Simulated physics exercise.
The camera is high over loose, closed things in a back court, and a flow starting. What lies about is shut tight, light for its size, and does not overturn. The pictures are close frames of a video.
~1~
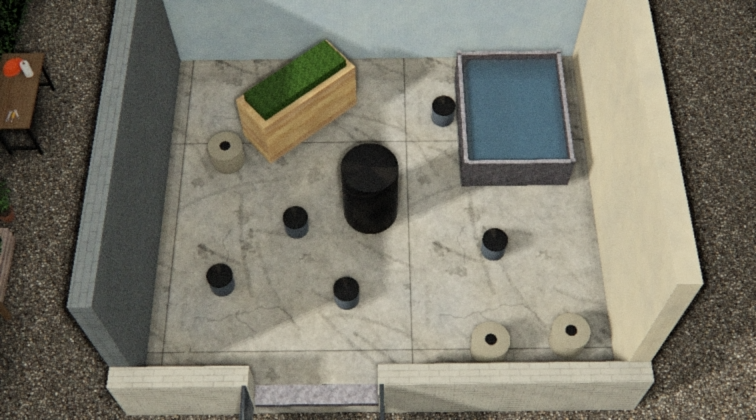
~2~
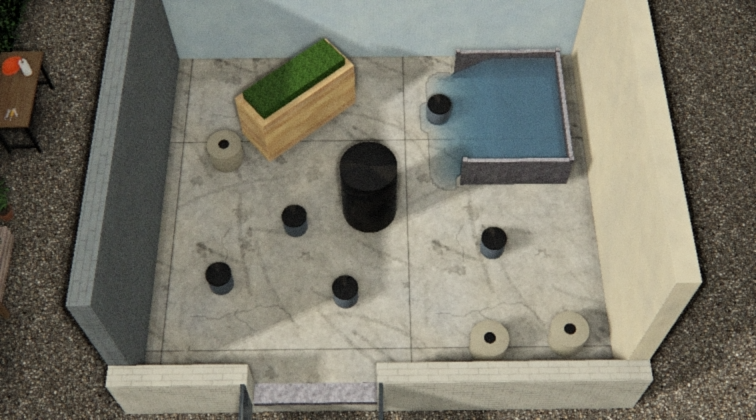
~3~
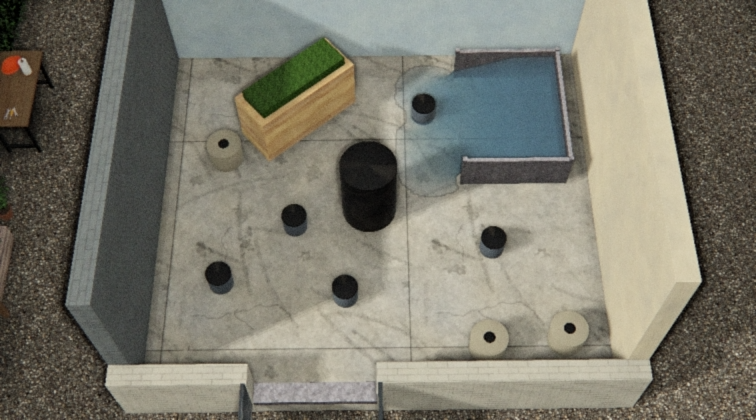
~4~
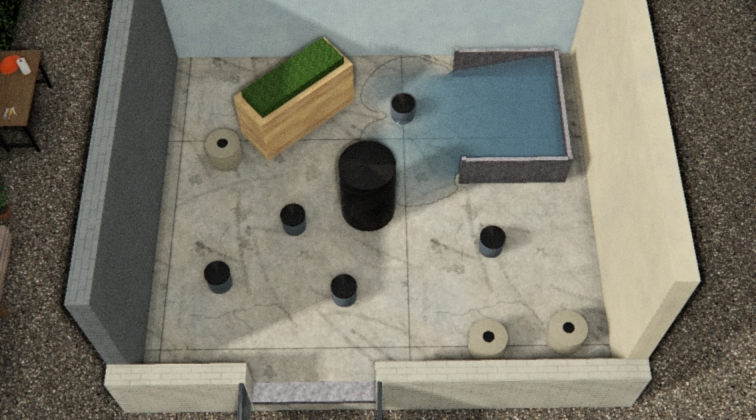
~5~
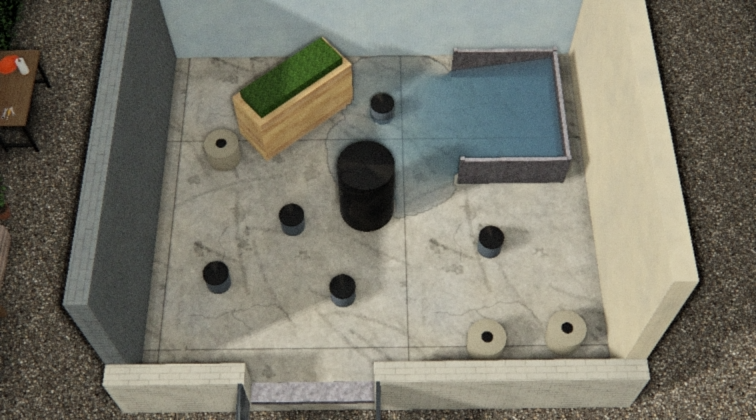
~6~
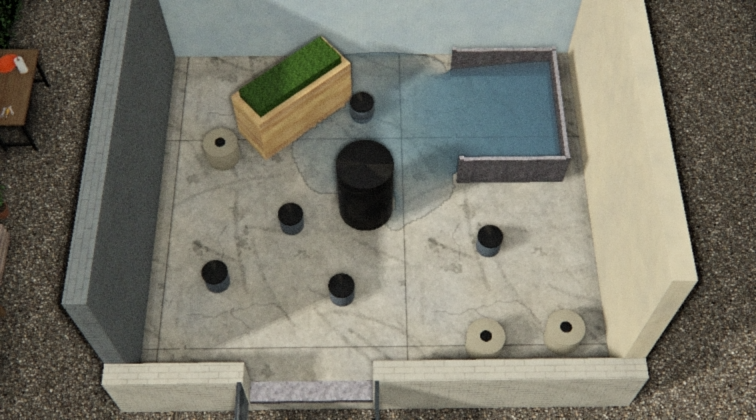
In a walled courtyard, water spreads left from an opened tank, pushing one dark pail along.
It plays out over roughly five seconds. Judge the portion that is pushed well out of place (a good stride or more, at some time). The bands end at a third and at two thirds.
Share: Not even a third.
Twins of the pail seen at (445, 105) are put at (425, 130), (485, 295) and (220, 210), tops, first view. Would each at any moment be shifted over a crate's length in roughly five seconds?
As listed: Moved that far, not that far, that far or more.
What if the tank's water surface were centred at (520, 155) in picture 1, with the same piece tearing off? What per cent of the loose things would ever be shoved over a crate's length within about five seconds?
Close to 10 %.
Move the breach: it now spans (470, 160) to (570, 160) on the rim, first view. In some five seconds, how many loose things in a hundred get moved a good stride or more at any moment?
Near 50 in a hundred.
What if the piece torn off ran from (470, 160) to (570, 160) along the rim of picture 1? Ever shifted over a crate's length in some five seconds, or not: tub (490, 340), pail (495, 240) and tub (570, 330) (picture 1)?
In turn: Yes, shifted that much, yes.
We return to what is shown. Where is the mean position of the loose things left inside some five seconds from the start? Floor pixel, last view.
Around (349, 279).
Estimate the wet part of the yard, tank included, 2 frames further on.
Near 30 in a hundred.
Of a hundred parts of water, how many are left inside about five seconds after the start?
Some 98 per cent.
A moment on, 1 of 8 are well off their spots; 1 afloat.
Next, 1 of 8 are well off their spots; 0 afloat.
Later, 1 of 8 are well off their spots; 1 afloat.
In the end, 1 of 8 are well off their spots, and 1 have been at some point; 1 afloat.
